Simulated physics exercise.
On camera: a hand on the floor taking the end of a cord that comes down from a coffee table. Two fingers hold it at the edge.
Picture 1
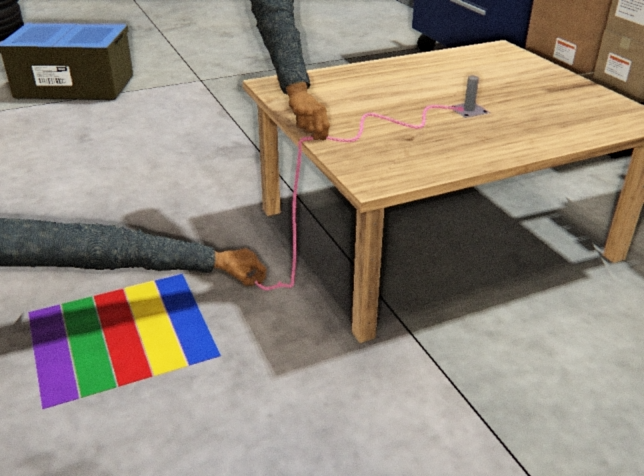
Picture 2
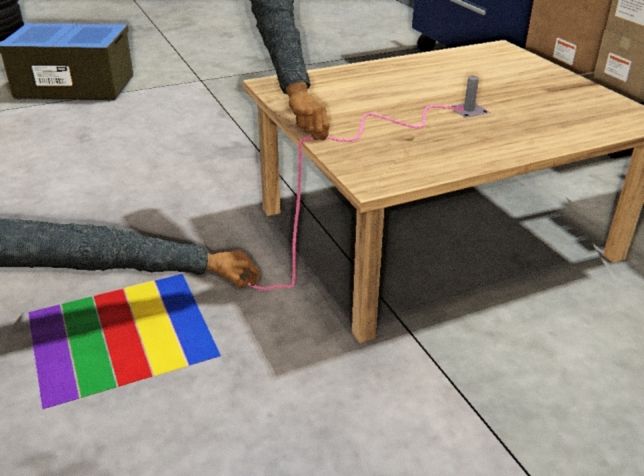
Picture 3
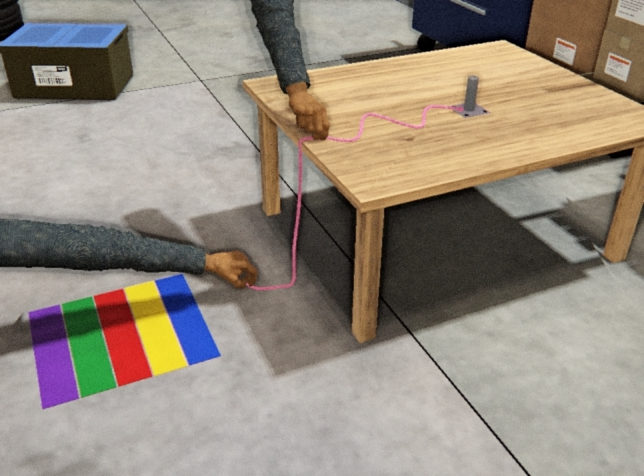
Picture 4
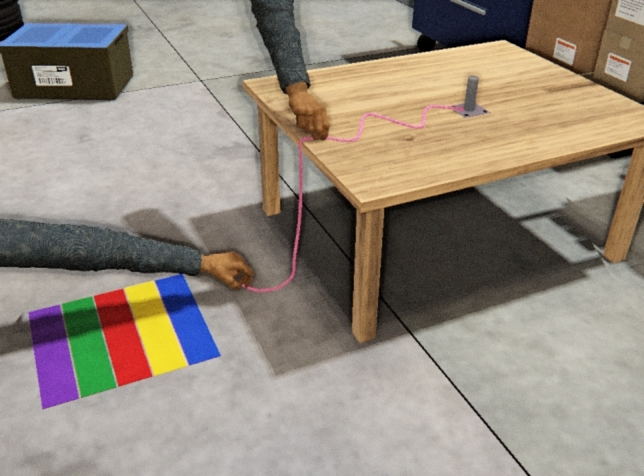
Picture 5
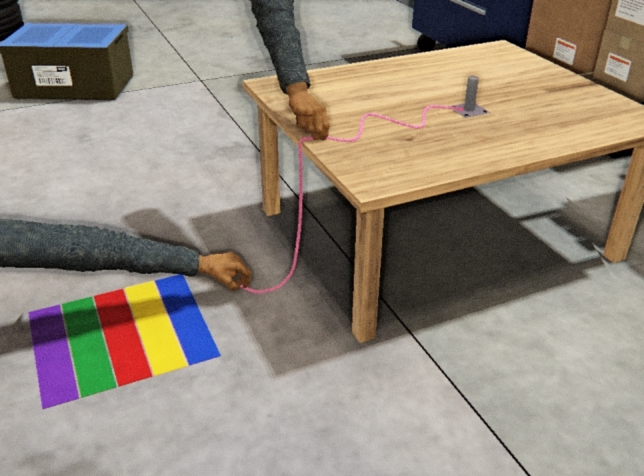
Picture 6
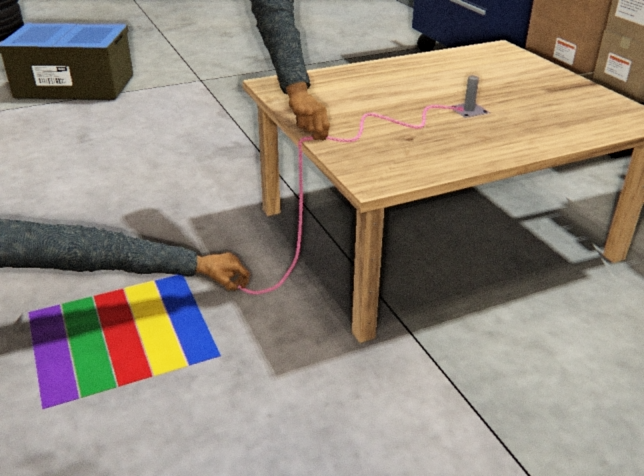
A pink cord winds from a small grey post across a light wooden table, passes under a hand at the near left edge and hangs to a second hand near the floor. The high view shows a grey concrete floor with purple, green, red, yellow and blue stripes at left and boxes behind. The lower hand shifts slightly left, drawing the hanging cord into a smoother curve, while the upper hand and camera stay still.
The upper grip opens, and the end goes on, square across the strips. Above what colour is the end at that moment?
The purple one.
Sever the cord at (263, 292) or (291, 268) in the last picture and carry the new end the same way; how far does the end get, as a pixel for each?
Try by try, around (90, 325) and (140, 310).
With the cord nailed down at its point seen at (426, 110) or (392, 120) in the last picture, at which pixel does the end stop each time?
About (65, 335) and (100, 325).
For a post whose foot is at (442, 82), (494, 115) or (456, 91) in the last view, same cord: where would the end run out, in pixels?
Try by try, around (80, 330), (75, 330) and (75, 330).
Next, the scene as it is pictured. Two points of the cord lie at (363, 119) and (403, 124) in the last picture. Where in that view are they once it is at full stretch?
At (324, 137), then (373, 128).
Soon after, end near (116, 319); over red.
Then, end near (74, 330); over green.
At full stretch, end near (50, 336); over purple. It halts on the purple strip.
